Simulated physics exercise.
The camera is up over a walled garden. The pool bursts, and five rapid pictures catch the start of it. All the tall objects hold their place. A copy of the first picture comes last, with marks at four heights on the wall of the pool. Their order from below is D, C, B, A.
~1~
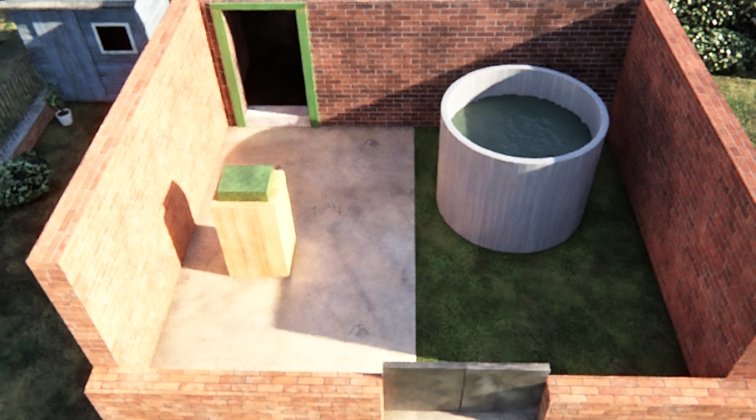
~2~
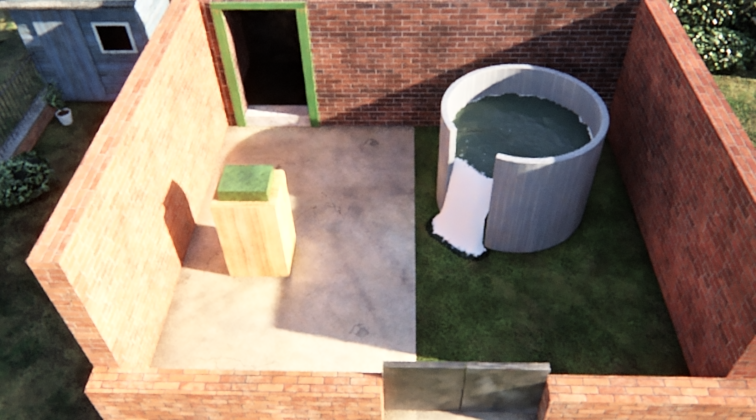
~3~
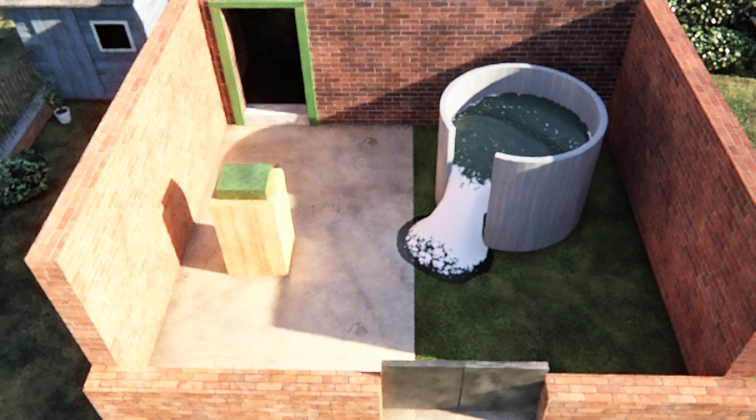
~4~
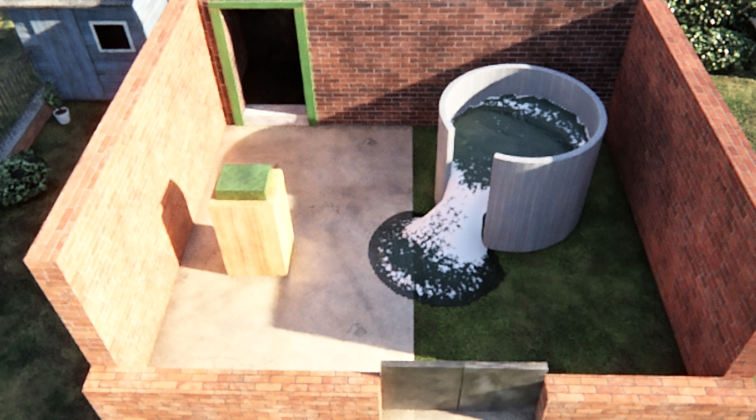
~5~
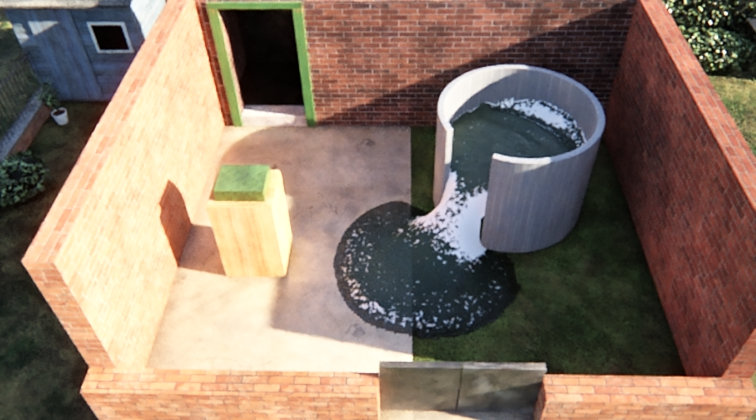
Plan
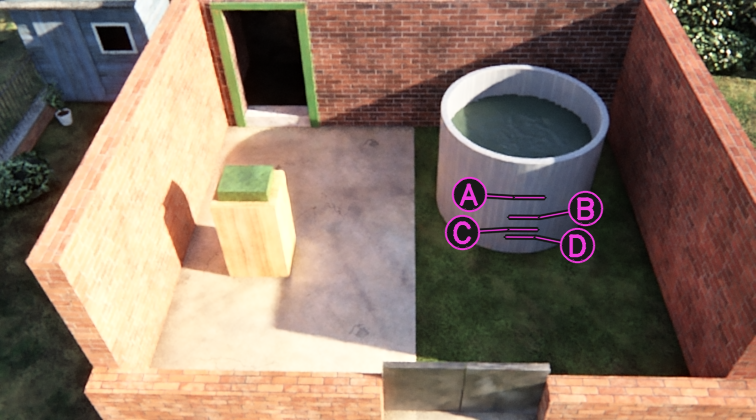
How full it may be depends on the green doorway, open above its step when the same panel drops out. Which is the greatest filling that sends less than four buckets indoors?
I would pick level A.
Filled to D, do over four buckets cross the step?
No, not at all.
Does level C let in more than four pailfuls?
No, that is safe.
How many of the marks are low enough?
All four.
In magenta, A at (528, 197); B at (524, 217); C at (522, 229); D at (520, 237); from the bottom up D, C, B, A.
For level A, a bucket or two gets in.
For level B, nothing gets over.
For level C, nothing gets over.
For level D, nothing gets over.
